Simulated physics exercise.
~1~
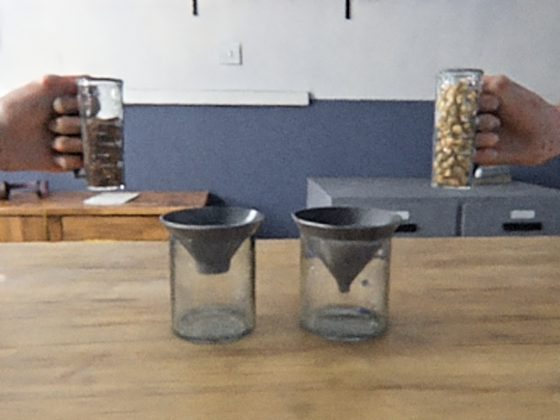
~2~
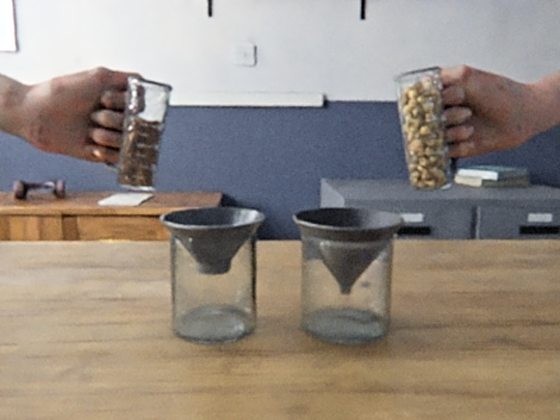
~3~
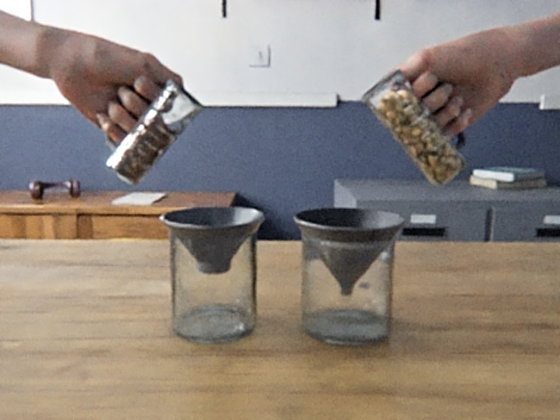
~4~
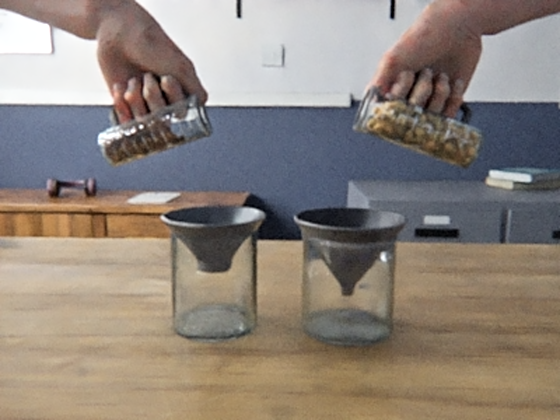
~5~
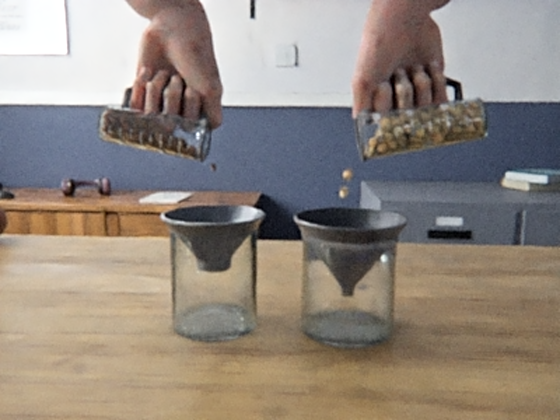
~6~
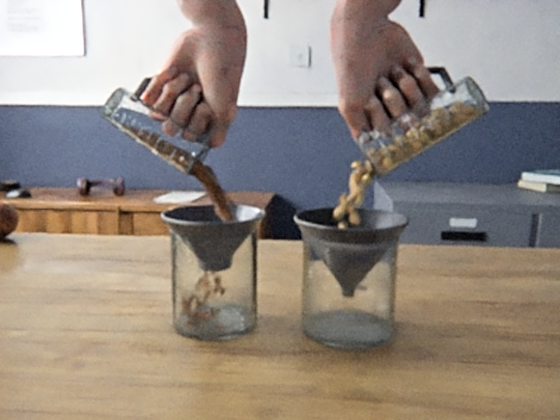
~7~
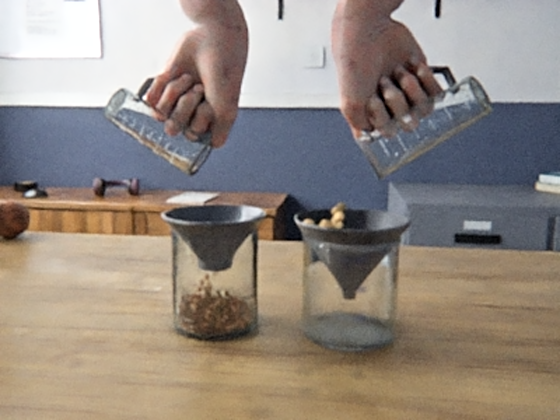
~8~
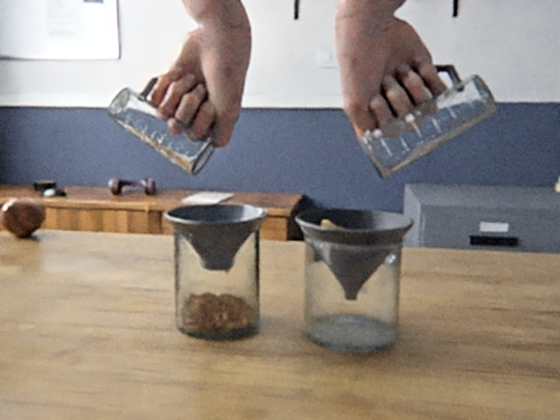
We see two hands tip glass mugs over funnels set in clear jars, emptying small brown pieces on the left and larger pale, nut-like pieces on the right. The brown pieces drop through and settle in their jar, while the pale ones stay stuck in the funnel, leaving its jar empty.
